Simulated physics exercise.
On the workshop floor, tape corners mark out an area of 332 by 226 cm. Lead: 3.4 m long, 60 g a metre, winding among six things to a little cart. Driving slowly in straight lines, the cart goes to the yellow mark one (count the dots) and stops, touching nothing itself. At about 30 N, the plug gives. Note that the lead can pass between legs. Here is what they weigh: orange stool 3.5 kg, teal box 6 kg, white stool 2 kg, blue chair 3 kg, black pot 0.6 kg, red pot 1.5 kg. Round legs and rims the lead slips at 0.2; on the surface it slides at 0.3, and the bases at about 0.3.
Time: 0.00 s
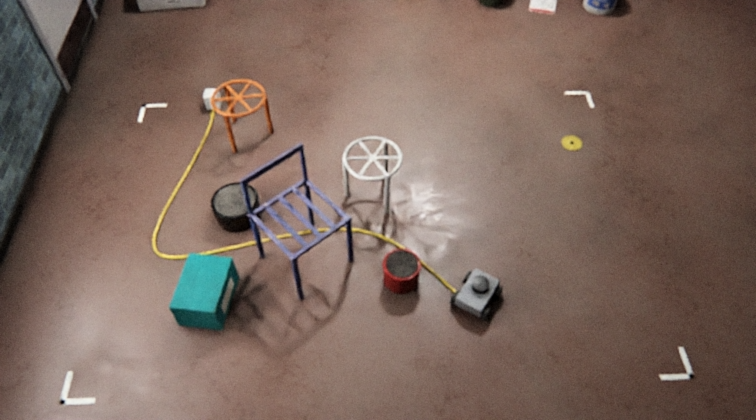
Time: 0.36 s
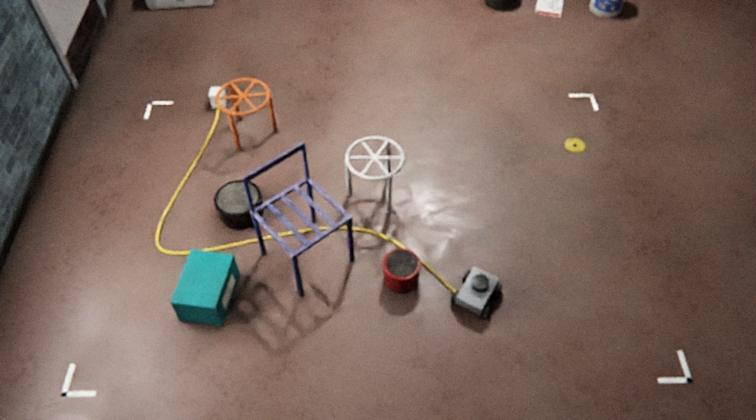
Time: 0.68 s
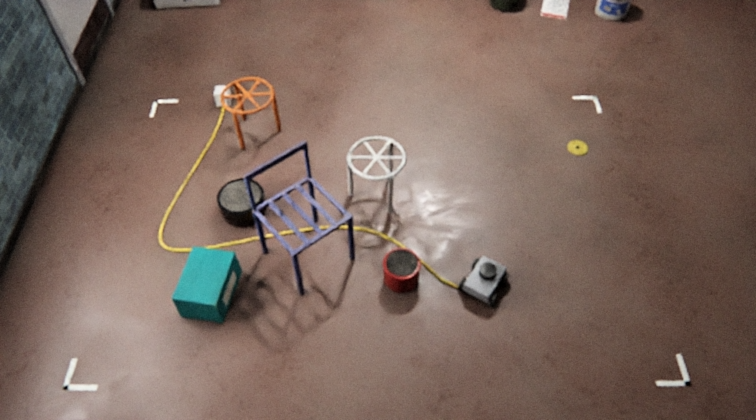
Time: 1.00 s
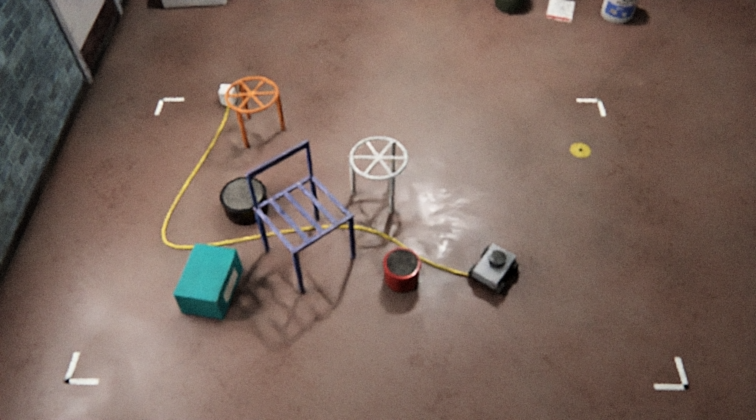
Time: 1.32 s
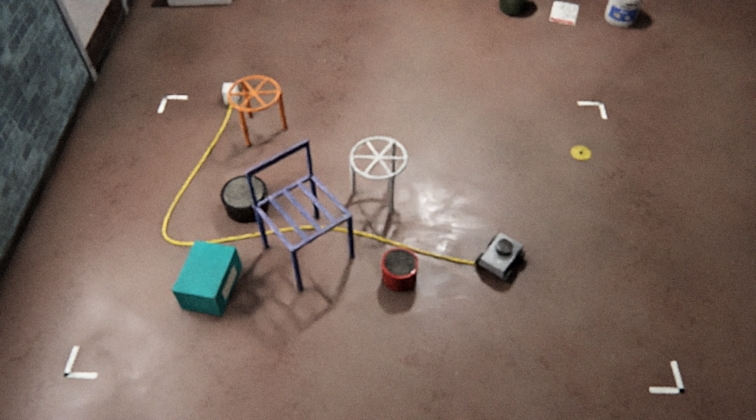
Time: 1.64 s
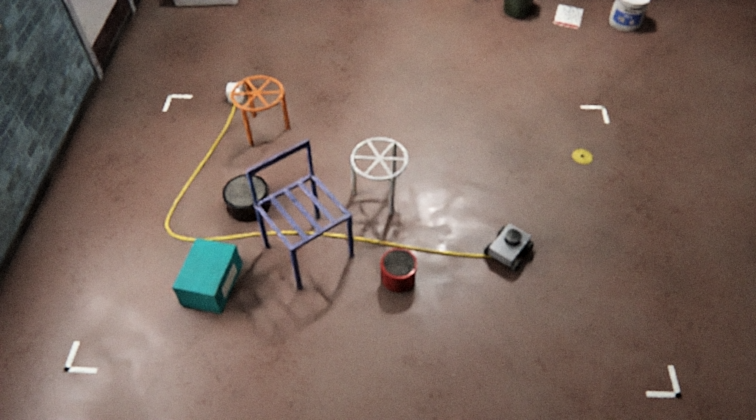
Small grey cart creeping up and to the right past a red pot, drawing its yellow lead straighter beneath a blue chair.
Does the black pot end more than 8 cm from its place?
It is not left where it was.
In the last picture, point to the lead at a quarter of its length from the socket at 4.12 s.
About (230, 185).
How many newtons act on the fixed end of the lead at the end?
It ends up near 1 N.
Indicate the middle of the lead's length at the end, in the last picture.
Roughly at (348, 217).
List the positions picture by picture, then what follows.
In the first frame, marks (572, 143); lead runs through (164, 212) (426, 266); cart (472, 305).
In the second frame, lead runs through (426, 266); cart (472, 303).
In the third frame, lead runs through (427, 266); cart (480, 291).
In the fourth frame, lead runs through (431, 263); cart (489, 278).
In the fifth frame, lead runs through (437, 256); cart (496, 266).
In the sixth frame, lead runs through (179, 198) (445, 253); cart (504, 256).
At 2.5 s, cart at (528, 226), lead slack at the fixed end; nothing else has moved.
At 3.3 s, cart at (549, 198), lead slack at the fixed end; nothing else has moved.
At 4.1 s, cart at (567, 173), 2 N at the fixed end; nothing else has moved.
At 4.9 s, cart at (582, 156), lead slack at the fixed end; black pot 16 cm off its start.
At 5.3 s, cart at (582, 156), lead slack at the fixed end; black pot 16 cm off its start at (266, 179).
